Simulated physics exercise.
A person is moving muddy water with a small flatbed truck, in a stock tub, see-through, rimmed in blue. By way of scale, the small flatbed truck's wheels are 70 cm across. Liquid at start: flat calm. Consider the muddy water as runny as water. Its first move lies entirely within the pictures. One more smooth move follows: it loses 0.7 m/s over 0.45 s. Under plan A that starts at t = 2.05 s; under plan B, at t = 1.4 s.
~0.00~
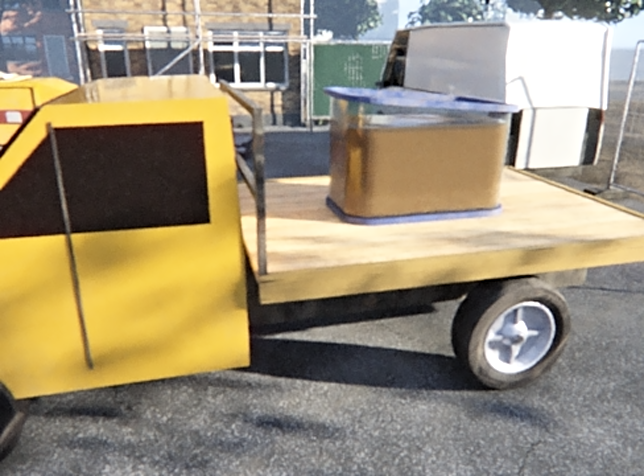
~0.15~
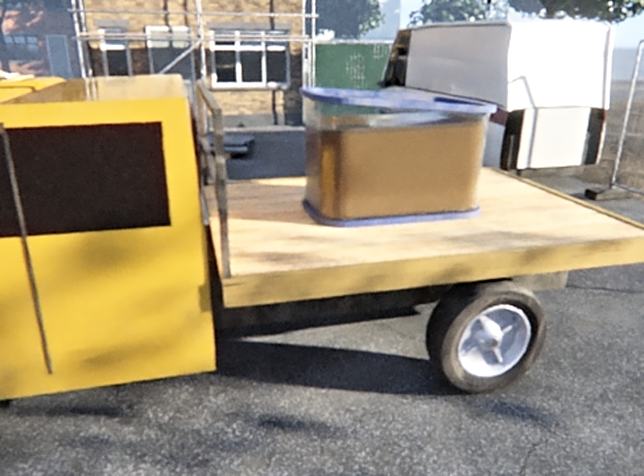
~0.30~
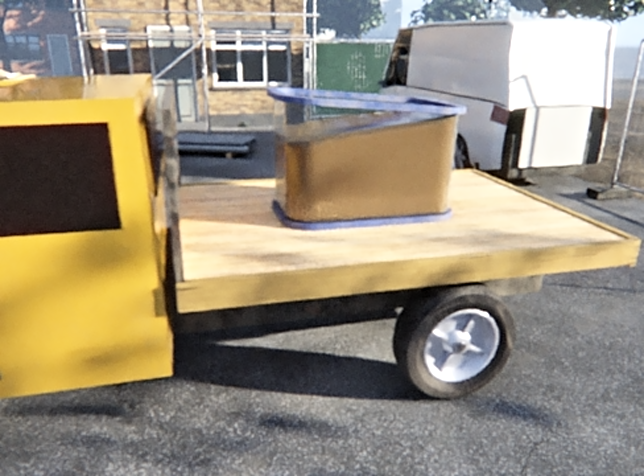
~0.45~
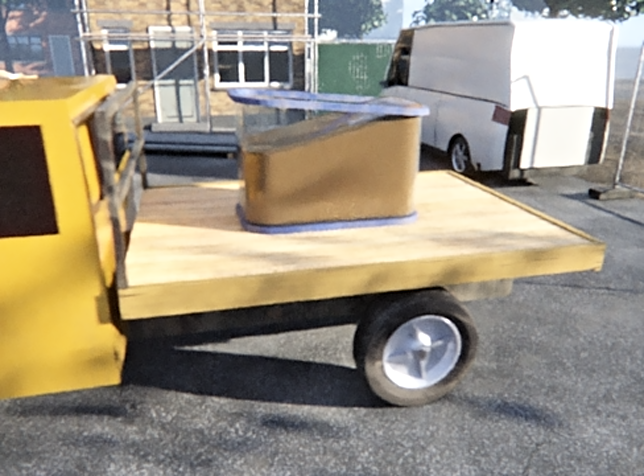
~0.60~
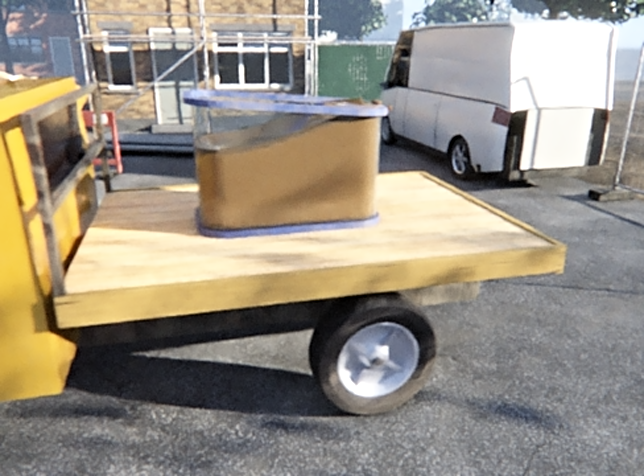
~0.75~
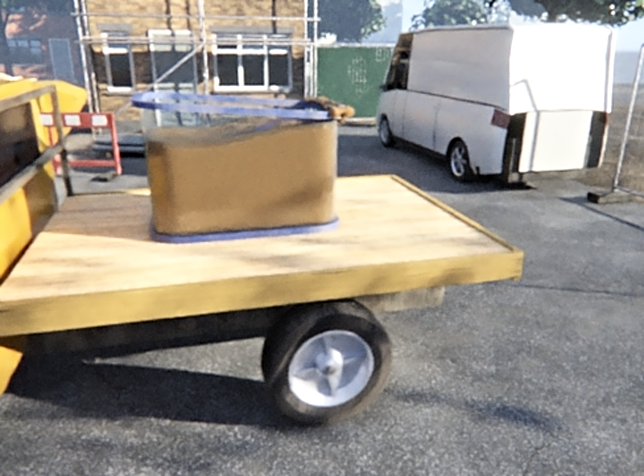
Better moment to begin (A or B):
The better moment is B.
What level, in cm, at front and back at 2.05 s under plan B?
Measured: Front = 64 cm, back = 44 cm.
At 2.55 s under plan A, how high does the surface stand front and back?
Close to 72 cm at the front end and 38 cm at the back end.
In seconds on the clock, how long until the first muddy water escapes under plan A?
Near 2.8 s.
For plan A, At 2.55 s front 72 cm, middle 51 cm, back 37 cm above the floor; no loss so far.
For plan A, At 5.49 s the loss stands at 4 per cent, over the back and the front, 13 of 335 litres.
For plan B, At 2.05 s front 64 cm, middle 53 cm, back 44 cm above the floor; no loss so far.
For plan B, At 4.84 s there is no loss.
